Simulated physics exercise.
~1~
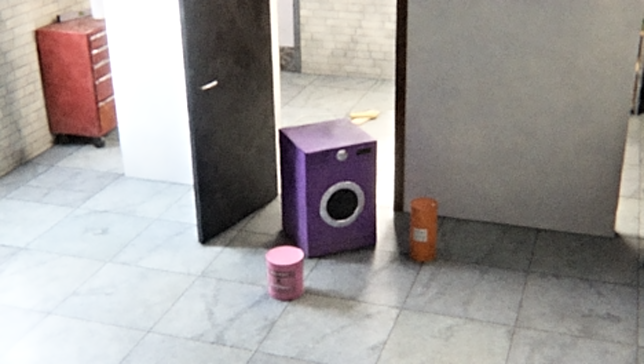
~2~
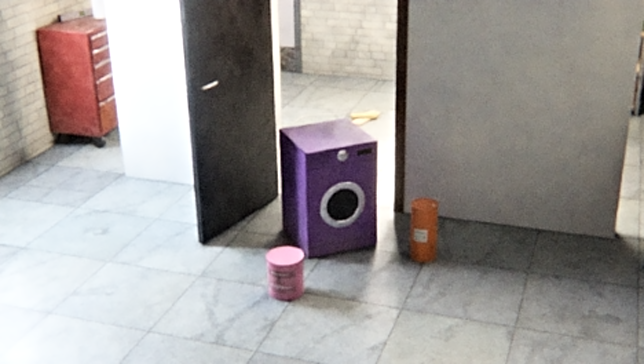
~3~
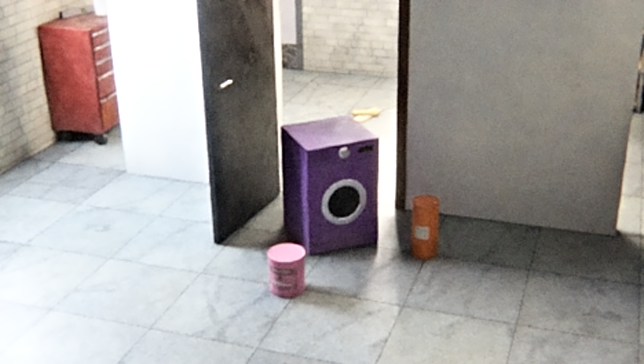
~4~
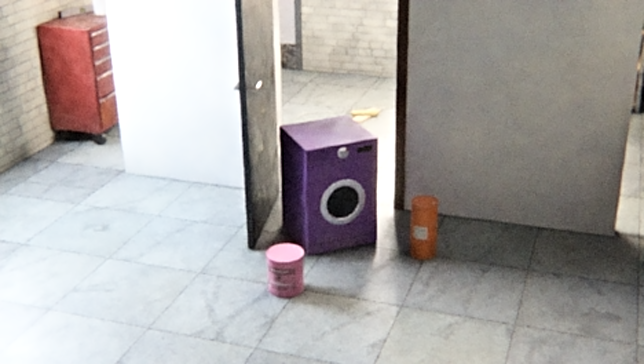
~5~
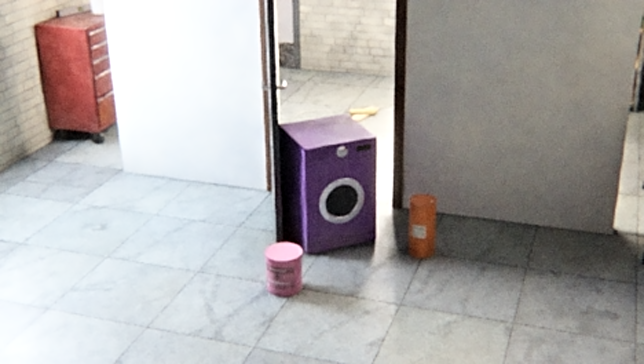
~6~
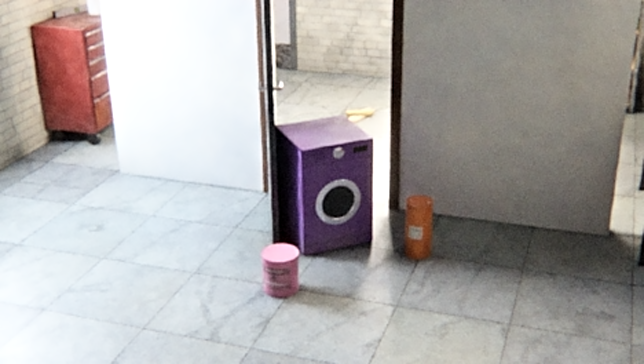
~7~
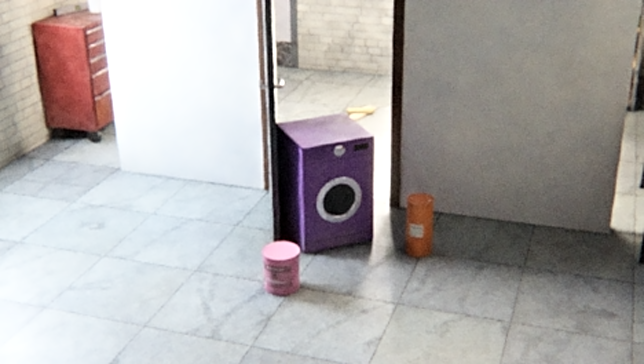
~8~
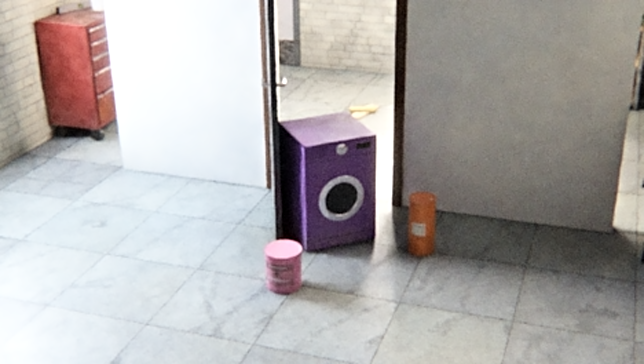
Dark door swinging slowly toward a doorway and stopping partway against a purple appliance, pink pail and orange canister staying put.
